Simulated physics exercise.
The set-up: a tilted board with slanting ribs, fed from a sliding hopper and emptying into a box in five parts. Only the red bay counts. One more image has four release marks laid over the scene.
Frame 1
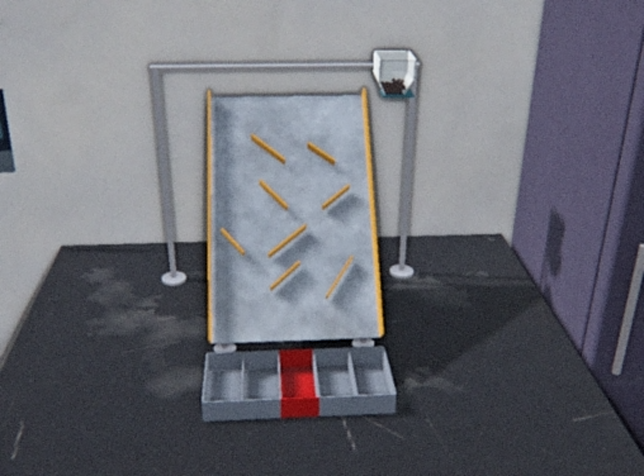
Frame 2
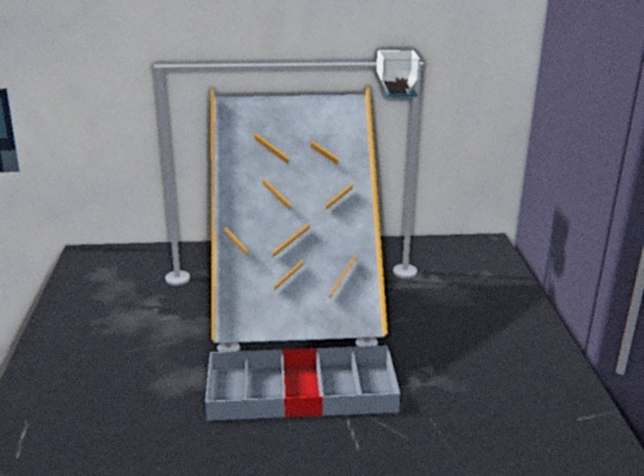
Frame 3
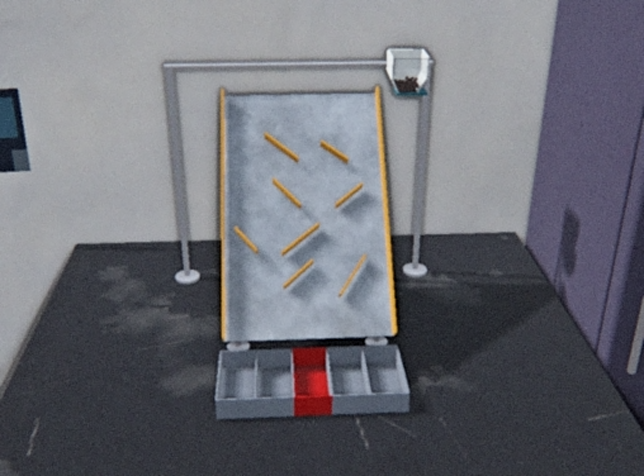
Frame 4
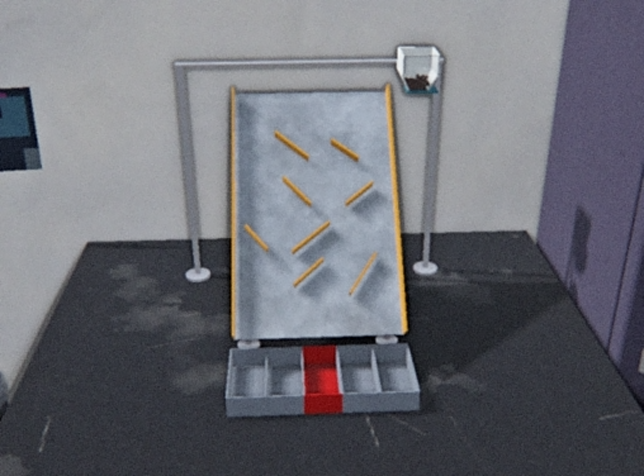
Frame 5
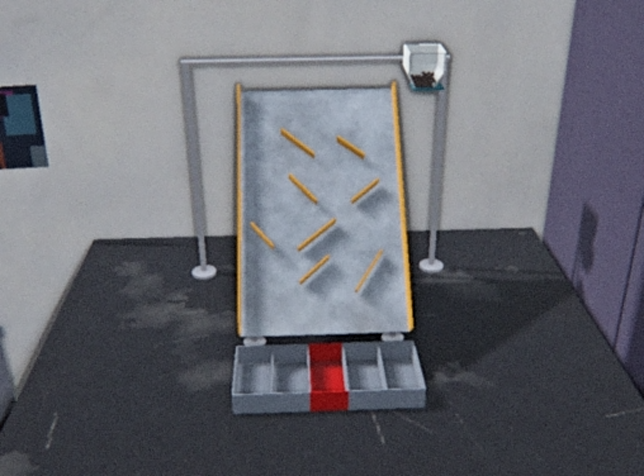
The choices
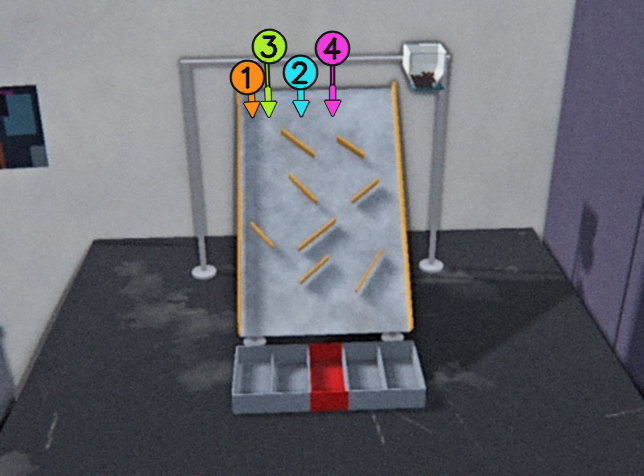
The camera drifted slowly left past a tilted board with slanting orange ribs and a box with a red middle bay below, while the hopper of dark bits stayed at the rail's right end.
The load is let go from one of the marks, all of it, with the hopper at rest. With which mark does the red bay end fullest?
Mark 2.
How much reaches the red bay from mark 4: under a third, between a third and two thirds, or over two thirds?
Under a third.
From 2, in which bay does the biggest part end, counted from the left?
The third from the left.
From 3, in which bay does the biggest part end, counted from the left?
The second.
On the marked copy, mark 1 meets the board at (252, 111); mark 2 meets the board at (301, 110); mark 3 meets the board at (268, 111); mark 4 meets the board at (332, 110).
With 1, about a tenth in the red bay, the larger part in other bays, about a tenth outside the box.
With 2, roughly two thirds in the red bay, roughly a third in other bays, just a few outside the box.
With 3, about a tenth in the red bay, the larger part in other bays, about a tenth outside the box.
With 4, about a tenth in the red bay, the larger part in other bays, about a tenth outside the box.
